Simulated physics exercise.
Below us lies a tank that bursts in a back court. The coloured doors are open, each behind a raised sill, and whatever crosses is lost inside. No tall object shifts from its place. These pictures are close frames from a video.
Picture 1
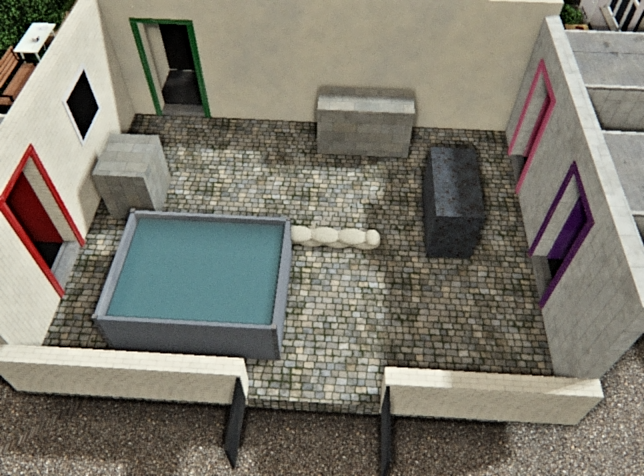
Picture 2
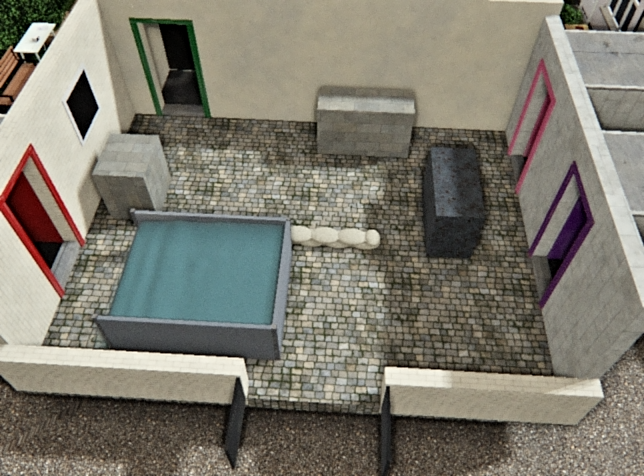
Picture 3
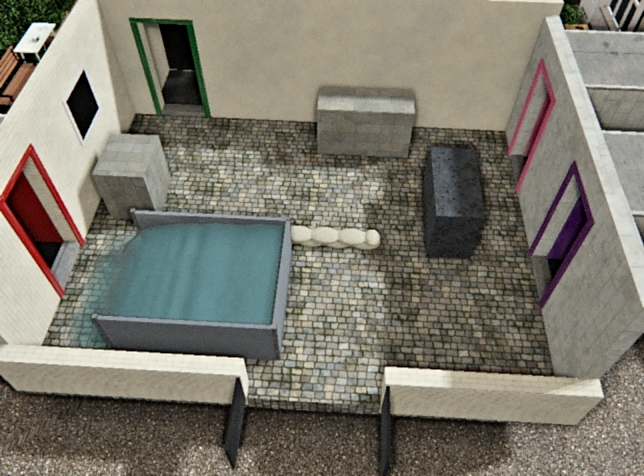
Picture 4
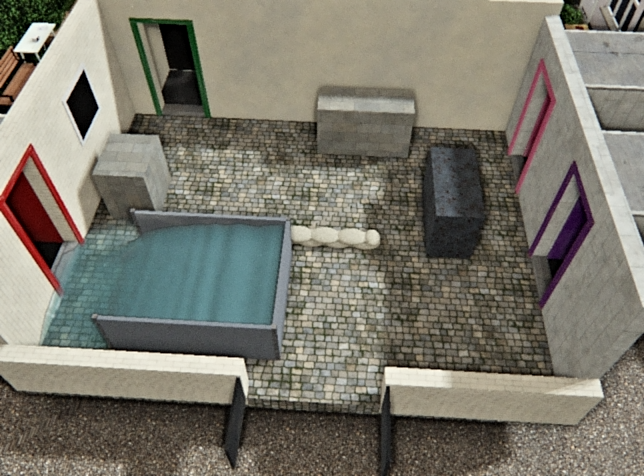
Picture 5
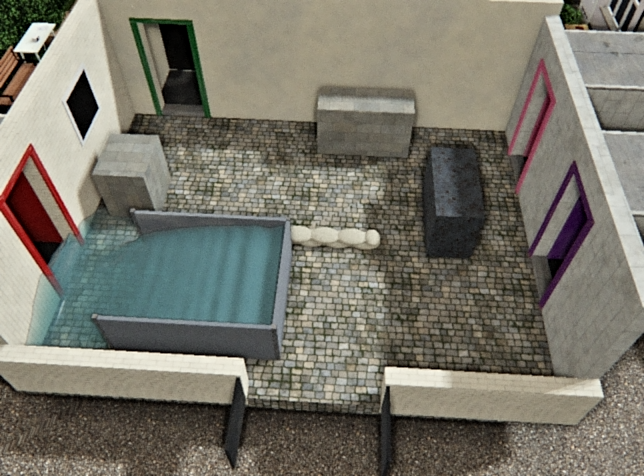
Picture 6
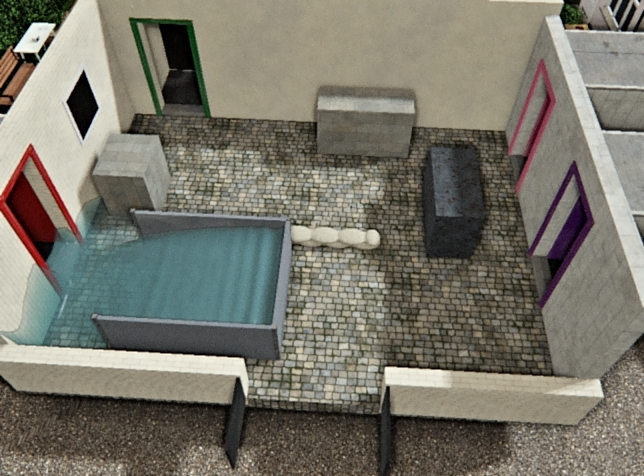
Water pours from the left side of a grey tank and spreads to the left wall.
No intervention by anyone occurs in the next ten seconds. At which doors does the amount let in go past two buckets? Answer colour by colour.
Door by door: The purple door stays at two or fewer; the green door goes past two; the pink door goes past two; the red door goes past two.
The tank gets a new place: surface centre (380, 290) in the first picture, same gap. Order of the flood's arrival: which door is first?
Answer: The one in red.
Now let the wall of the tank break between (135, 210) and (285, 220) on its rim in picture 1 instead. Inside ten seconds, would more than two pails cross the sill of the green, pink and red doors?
The green door tops the limit, the pink door tops the limit and the red door stays within the limit.
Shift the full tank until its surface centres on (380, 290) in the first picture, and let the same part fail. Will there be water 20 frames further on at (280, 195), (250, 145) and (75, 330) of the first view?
One after the other: Untouched, reached, reached.
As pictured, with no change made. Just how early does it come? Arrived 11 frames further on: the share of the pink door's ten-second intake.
Some 0 per cent.
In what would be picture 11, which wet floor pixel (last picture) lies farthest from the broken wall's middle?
I'd say at around (132, 122).
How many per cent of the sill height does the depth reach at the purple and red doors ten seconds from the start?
Depth ratios, approx.: 70 and 70 percent.
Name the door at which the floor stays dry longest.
It's the door marked pink.
A moment on, water covers 15 % of the floor; the purple door not reached, the green door not reached, the pink door not reached, the red door far over two buckets in.
Next, water covers 25 % of the floor; the purple door not reached, the green door under two buckets in, the pink door not reached, the red door far over two buckets in.
Then, water covers 55 % of the floor; the purple door not reached, the green door over two buckets in, the pink door not reached, the red door far over two buckets in.
Later, water covers 80 % of the floor; the purple door wet at the sill, nothing in, the green door far over two buckets in, the pink door wet at the sill, nothing in, the red door far over two buckets in.
In the end, water covers 95 % of the floor; the purple door wet at the sill, nothing in, the green door far over two buckets in, the pink door over two buckets in, the red door far over two buckets in.
